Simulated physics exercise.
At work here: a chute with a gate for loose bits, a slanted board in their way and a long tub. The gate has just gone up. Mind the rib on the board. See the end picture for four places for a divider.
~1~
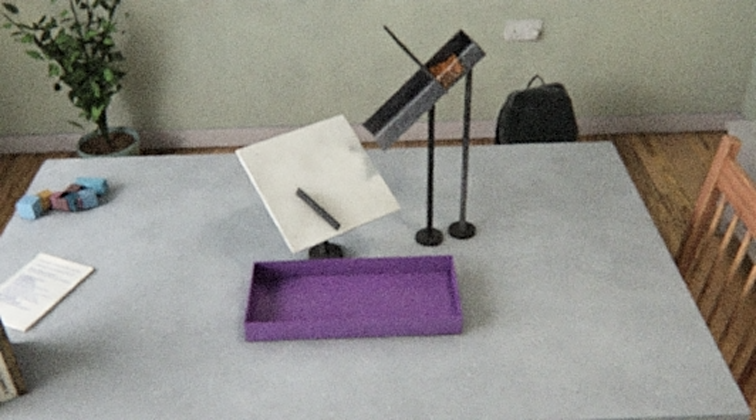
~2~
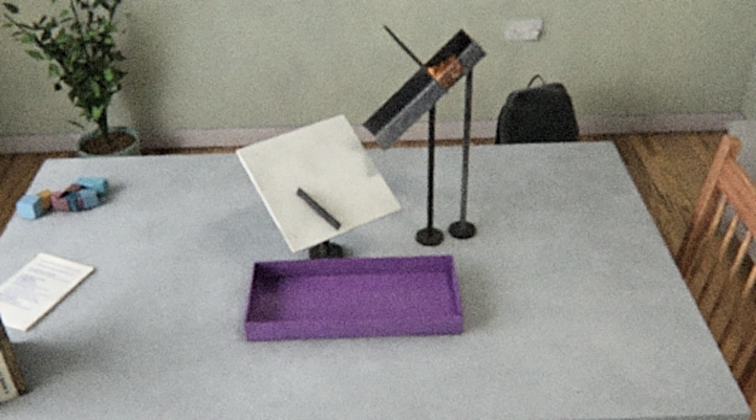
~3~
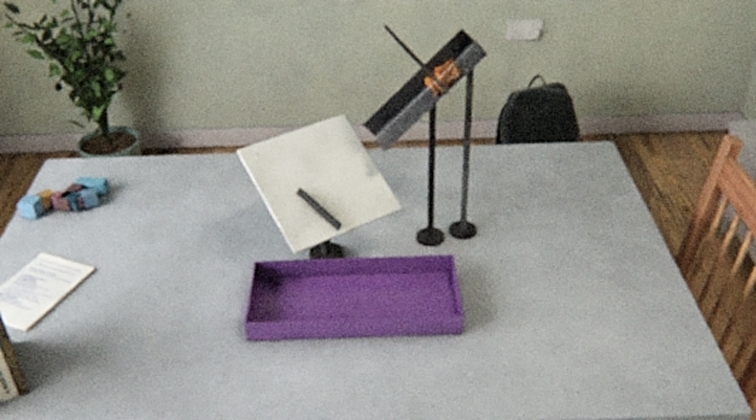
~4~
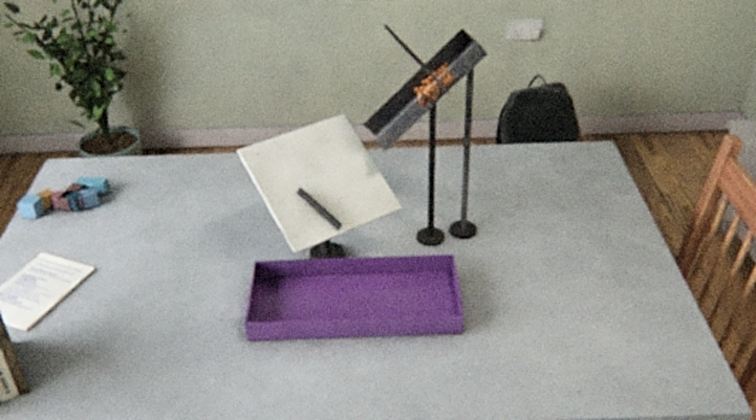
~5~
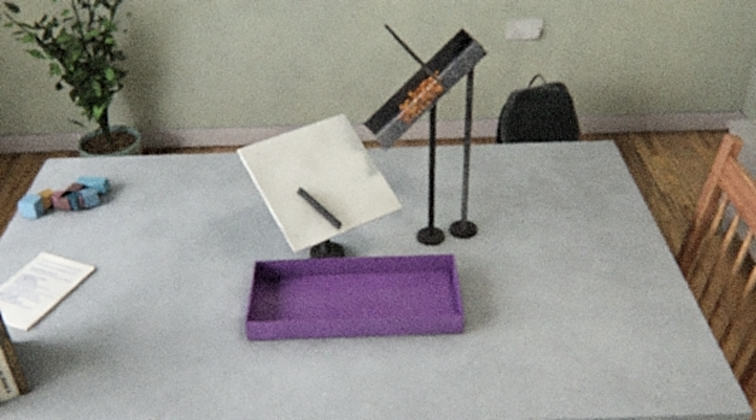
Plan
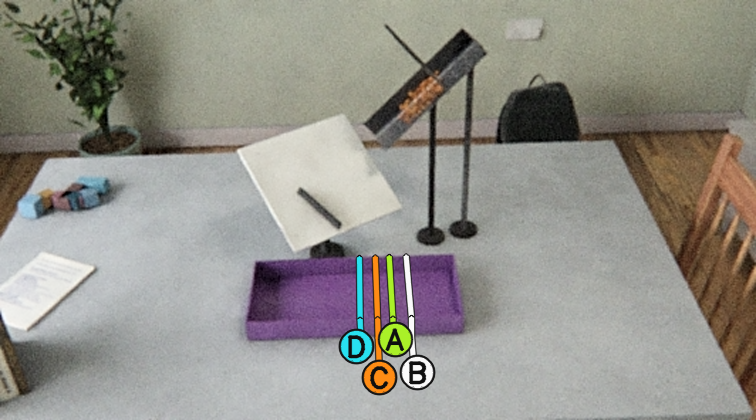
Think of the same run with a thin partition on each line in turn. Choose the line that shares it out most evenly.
The best line is C.
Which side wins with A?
Left.
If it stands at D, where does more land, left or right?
The right side.
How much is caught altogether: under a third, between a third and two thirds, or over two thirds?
It is over two thirds.
On the marked copy, line A crosses the front rim at (392, 318); line B crosses the front rim at (411, 317); line C crosses the front rim at (377, 318); line D crosses the front rim at (360, 319).
Choosing A, of what is caught, the larger part on the left of the divider, about a tenth on the right.
Choosing B, of what is caught, almost all on the left of the divider, just a few on the right.
Choosing C, of what is caught, roughly two thirds on the left of the divider, roughly a third on the right.
Choosing D, of what is caught, about a tenth on the left of the divider, almost all on the right.
